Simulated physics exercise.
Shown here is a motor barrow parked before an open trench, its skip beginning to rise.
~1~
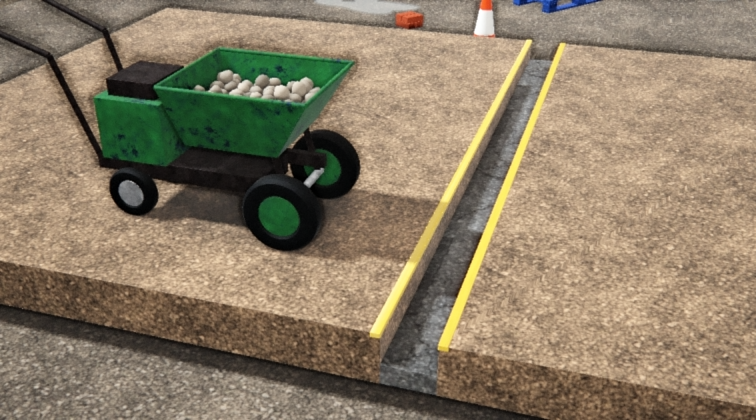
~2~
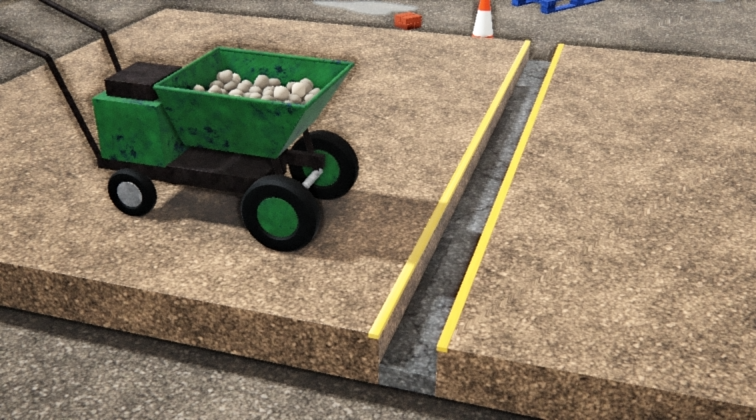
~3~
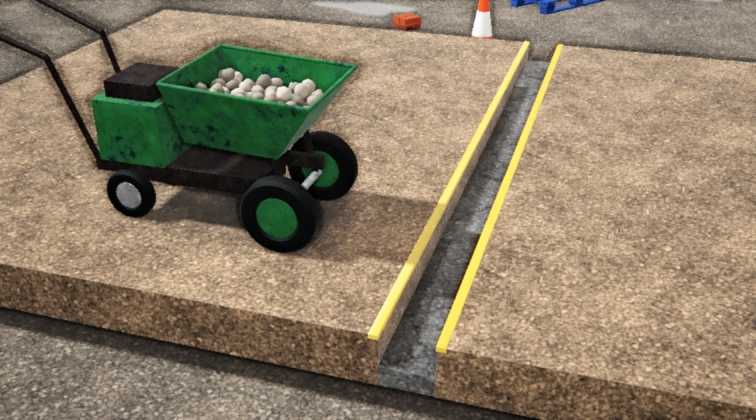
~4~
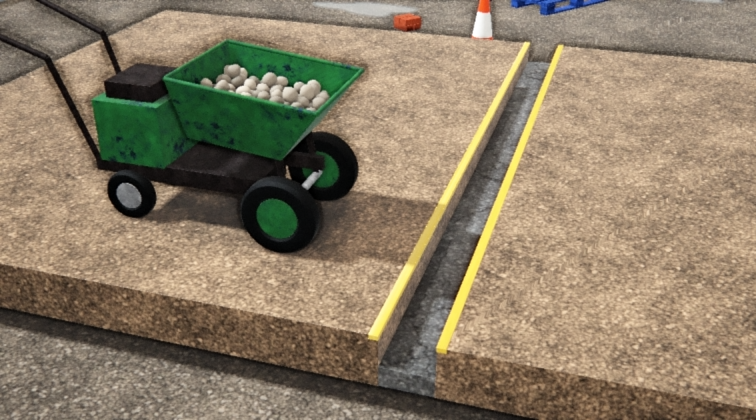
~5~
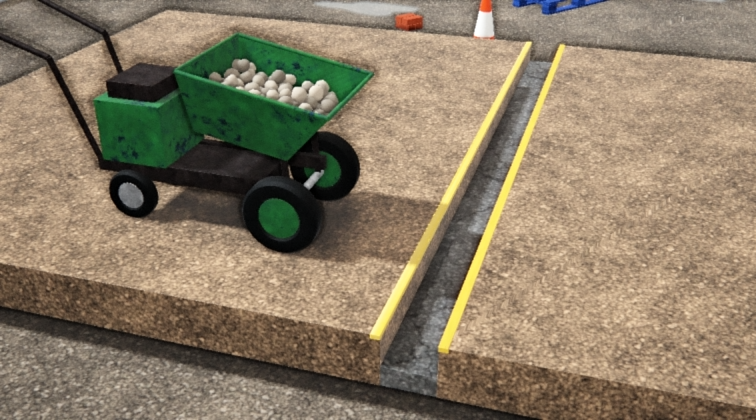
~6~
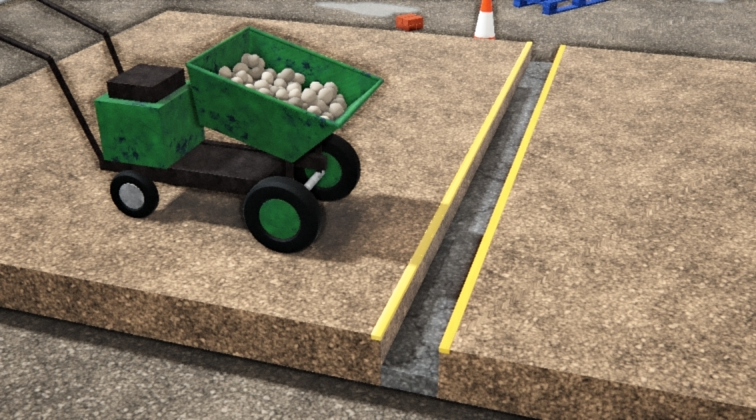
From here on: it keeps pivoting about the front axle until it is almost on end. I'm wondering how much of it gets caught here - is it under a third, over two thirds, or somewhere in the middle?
Alright, so the trench is left with a share exceeding two thirds.
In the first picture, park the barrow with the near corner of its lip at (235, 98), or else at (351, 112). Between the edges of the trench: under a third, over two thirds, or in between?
Place one, below one third; place two, in the middle band.
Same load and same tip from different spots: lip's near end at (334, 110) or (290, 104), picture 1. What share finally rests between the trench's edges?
First some 70, then 70 per cent.
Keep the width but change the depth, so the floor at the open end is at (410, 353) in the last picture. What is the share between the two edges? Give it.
Around 60 percent.
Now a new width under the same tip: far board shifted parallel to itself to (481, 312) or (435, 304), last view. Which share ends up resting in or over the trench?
Near 90 % and 50 %.
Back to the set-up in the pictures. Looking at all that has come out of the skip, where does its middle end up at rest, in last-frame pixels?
Once it all stops, the middle lies near (449, 256).
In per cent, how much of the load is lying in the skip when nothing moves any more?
Close to 5 per cent, give or take.
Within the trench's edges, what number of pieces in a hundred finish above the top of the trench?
Estimate: Around 20 %.
Just after the last frame, skip tipped steeply; every one in the skip.
A moment on, skip tipped right over; the larger part in the skip; just a few short of the trench; roughly a quarter in or heaped over the trench; just a few falling.
Further on, skip tipped right over; about a tenth in the skip; about a tenth short of the trench; the larger part in or heaped over the trench; just a few beyond it.
When it is over, skip tipped right over; about a tenth in the skip; about a tenth short of the trench; the larger part in or heaped over the trench; just a few beyond it.
